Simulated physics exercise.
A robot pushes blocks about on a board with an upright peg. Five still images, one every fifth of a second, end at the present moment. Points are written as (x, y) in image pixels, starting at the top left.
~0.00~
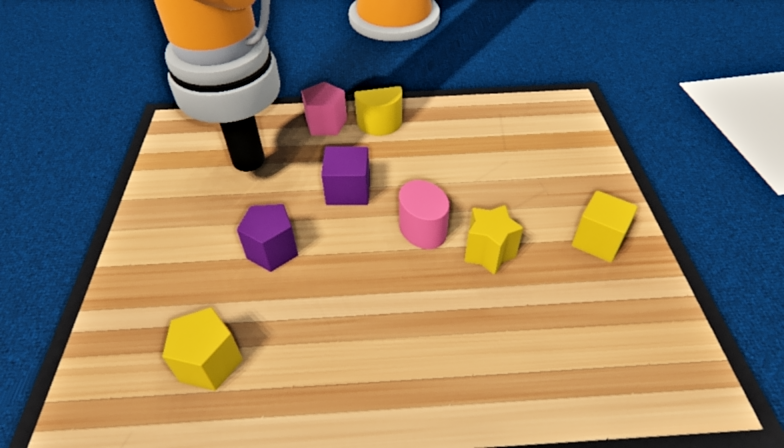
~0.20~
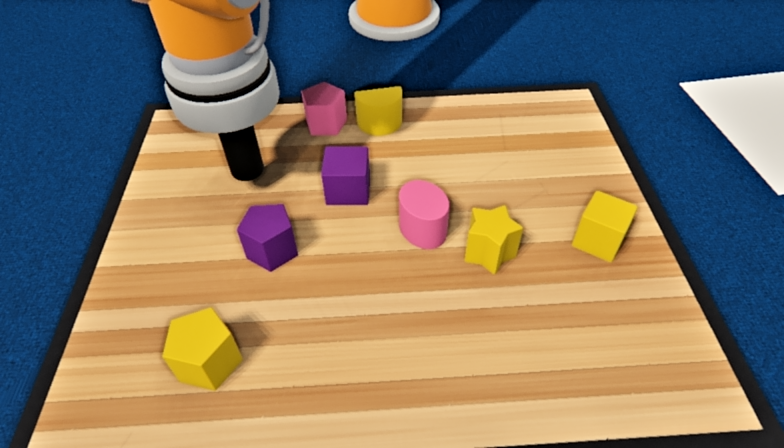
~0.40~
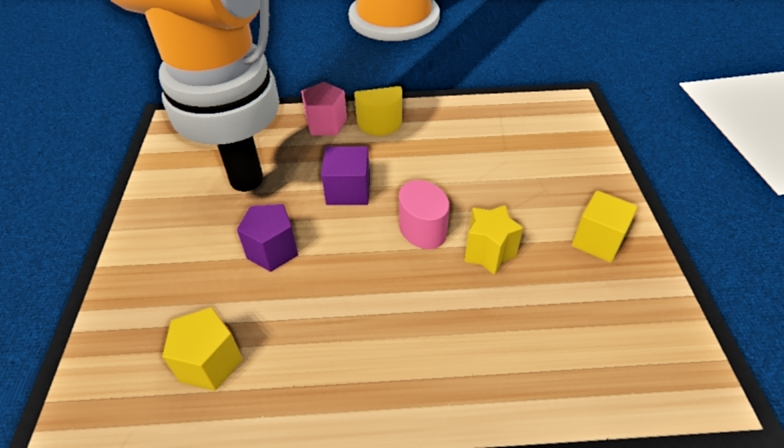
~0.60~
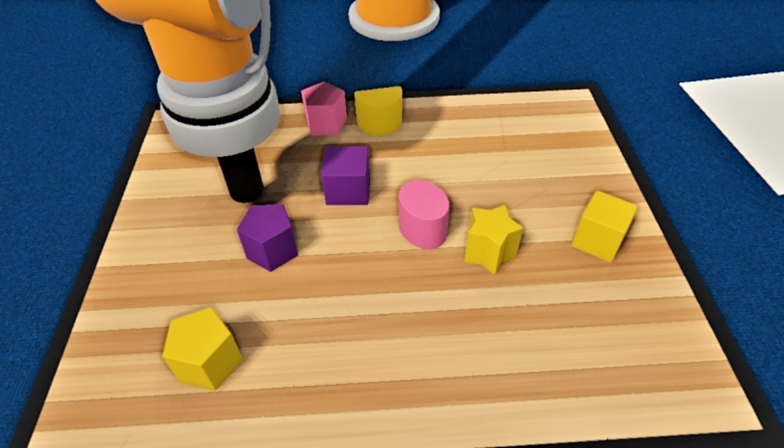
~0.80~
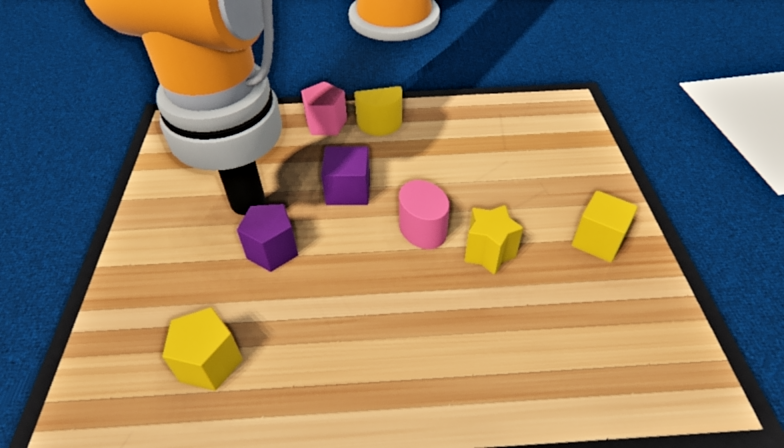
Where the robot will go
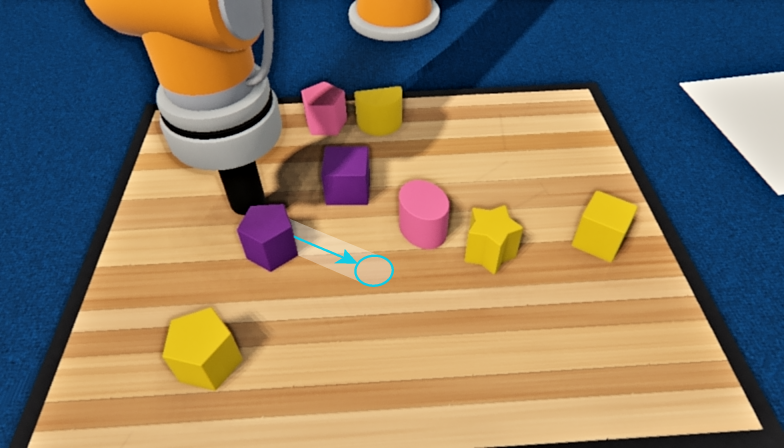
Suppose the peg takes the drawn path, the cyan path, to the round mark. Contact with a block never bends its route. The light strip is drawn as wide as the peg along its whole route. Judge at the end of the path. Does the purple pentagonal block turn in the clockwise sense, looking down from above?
Yes, that is what happens.
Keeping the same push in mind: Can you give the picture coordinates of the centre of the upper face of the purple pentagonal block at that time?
The point I'd pick in the picture is (276, 243).
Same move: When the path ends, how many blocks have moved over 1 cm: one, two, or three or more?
The answer is one block, counting only moves over 1 cm.
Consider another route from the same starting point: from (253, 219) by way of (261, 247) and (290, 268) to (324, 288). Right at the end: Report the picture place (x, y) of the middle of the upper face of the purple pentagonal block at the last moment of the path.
(358, 275)
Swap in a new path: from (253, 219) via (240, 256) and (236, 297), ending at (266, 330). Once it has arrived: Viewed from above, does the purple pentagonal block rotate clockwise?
No
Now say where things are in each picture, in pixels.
In the first picture, tip of the peg at (249, 162), middles of tops, purple pentagonal block at (265, 221), pink elliptical block at (424, 199).
In the second picture, peg at (248, 172), nothing pushed.
In the third picture, peg at (247, 182), nothing pushed.
In the fourth picture, peg at (248, 192), nothing pushed.
In the fifth picture, peg at (249, 204), purple pentagonal block at (265, 221), pink elliptical block at (424, 199).
The line goes in a line from (253, 219) to (374, 270).
On the path given first. One third of the way, peg at (288, 221); purple pentagonal block at (275, 238), turned 15° clockwise.
Two thirds of the way, peg at (329, 238); purple pentagonal block at (276, 243), turned 30° clockwise.
At the end, peg at (373, 256); purple pentagonal block at (276, 243), turned 30° clockwise; pink elliptical block unmoved.
